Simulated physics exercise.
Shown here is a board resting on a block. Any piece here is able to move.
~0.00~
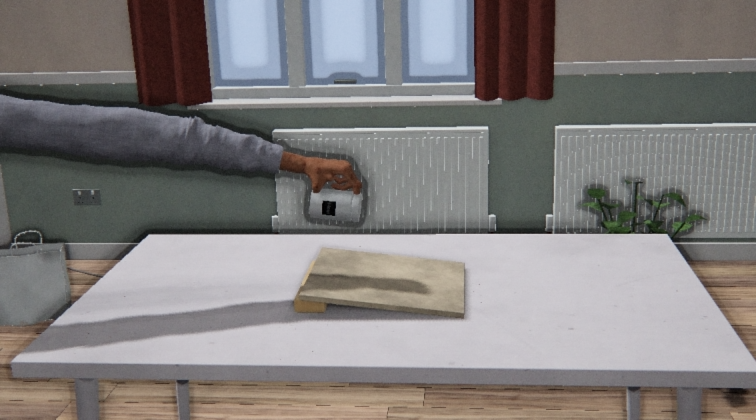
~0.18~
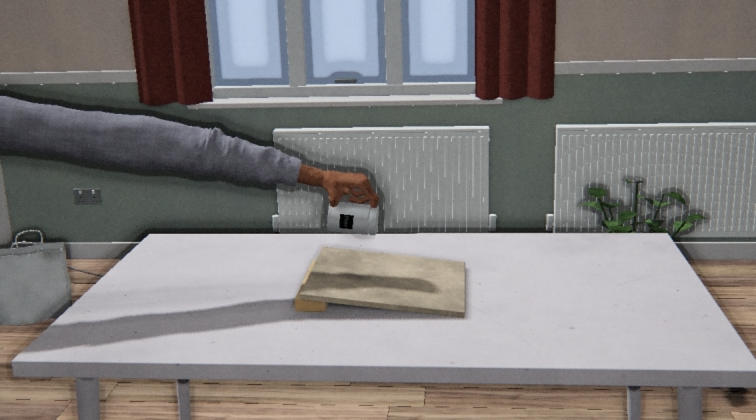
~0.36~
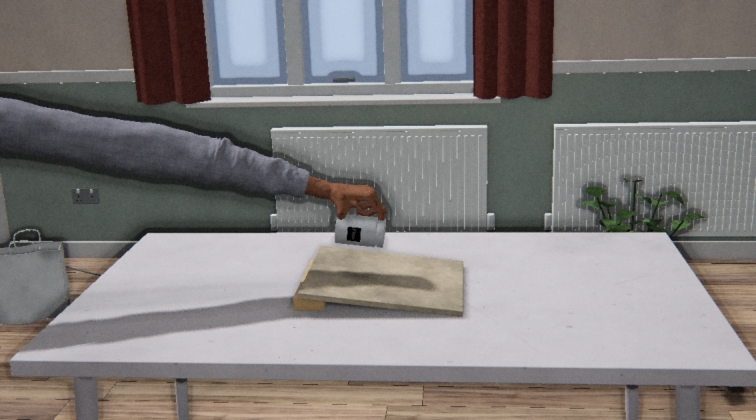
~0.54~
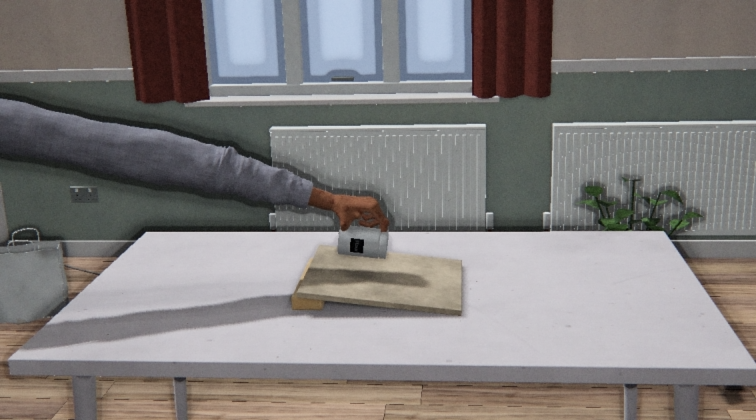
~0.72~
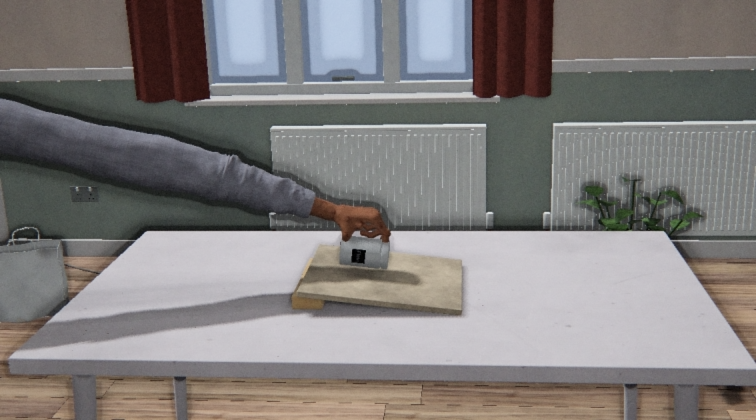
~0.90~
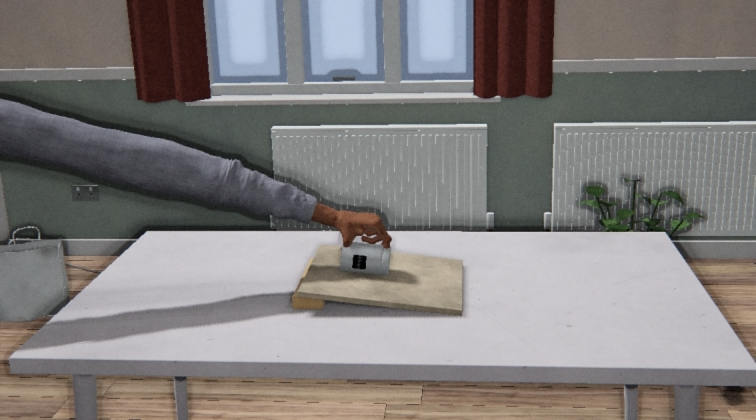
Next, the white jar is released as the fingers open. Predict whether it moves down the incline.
Still.
After 1.10 s, no change.
After 1.40 s, white jar resting near (366, 258).
In the end (1.9 s), it is unmoved. At the end, from the last picture's camera, white jar near (366, 258). The white jar keeps its place.
